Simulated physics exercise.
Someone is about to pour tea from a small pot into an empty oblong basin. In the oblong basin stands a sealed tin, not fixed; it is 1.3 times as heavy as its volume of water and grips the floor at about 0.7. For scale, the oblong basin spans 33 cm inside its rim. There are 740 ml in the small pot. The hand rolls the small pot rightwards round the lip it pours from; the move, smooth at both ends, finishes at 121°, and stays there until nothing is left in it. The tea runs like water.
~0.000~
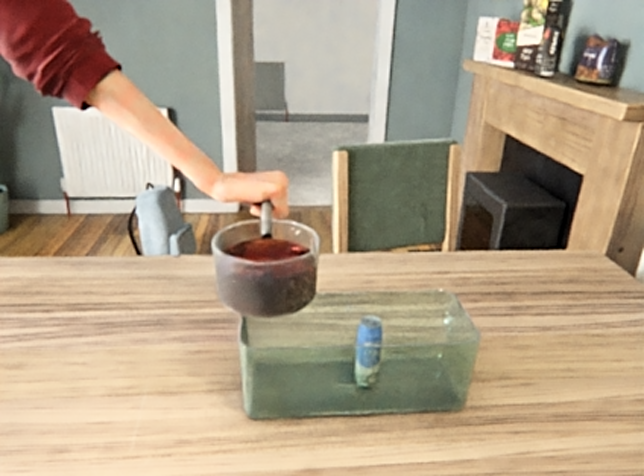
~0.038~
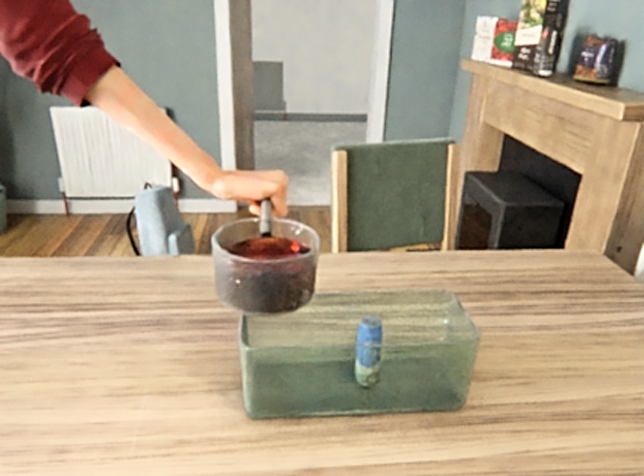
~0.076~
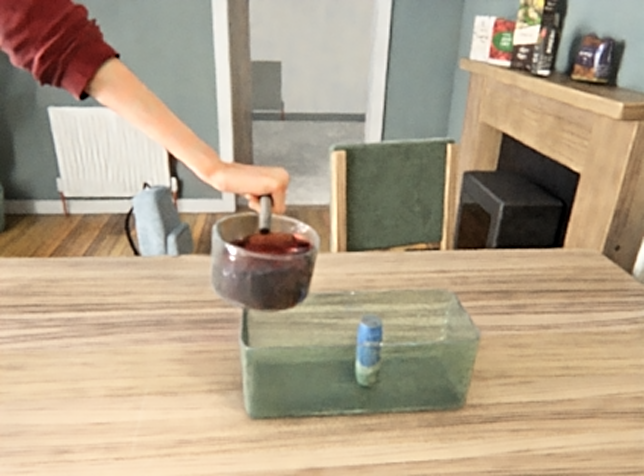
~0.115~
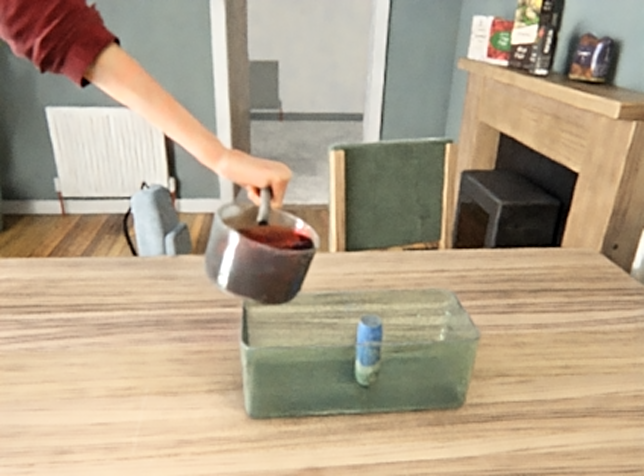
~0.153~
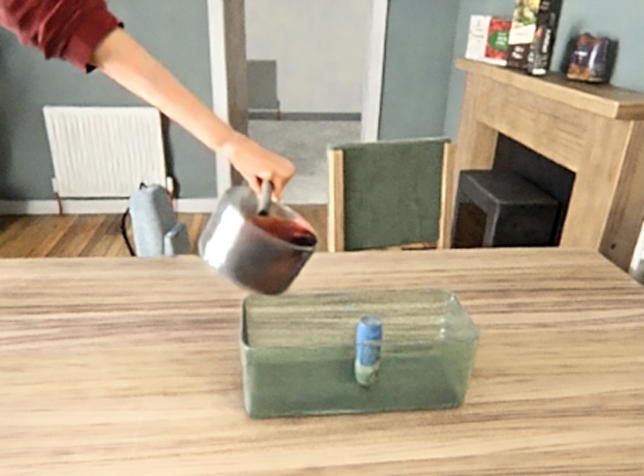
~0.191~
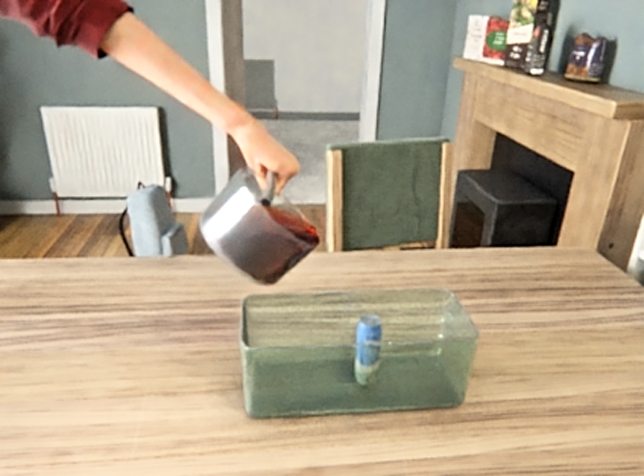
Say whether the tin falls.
It remains upright.
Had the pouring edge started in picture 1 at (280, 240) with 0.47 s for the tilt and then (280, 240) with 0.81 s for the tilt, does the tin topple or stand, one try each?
First it topples; then it keeps standing.
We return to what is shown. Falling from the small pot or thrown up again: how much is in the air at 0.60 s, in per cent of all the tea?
About 12 per cent.
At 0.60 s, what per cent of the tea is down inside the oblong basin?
About 86 per cent.
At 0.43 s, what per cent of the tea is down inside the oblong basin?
About 4 per cent.
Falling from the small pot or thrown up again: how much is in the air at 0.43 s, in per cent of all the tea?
About 48 per cent.
Then, 0.43 s in, the tilt is 118° and 47 per cent is still to pour; the tin stands where it began.
Then, 0.60 s in, the tilt is 121° and 2 per cent is still to pour; the tin stands where it began.
Then, 0.77 s in, the tilt is 121° and 0 per cent is still to pour; the tin stands where it began.
Then, 0.97 s in, the tilt is 121° and 1 per cent is still to pour; the tin stands where it began.
Finally, the tin stands where it began.
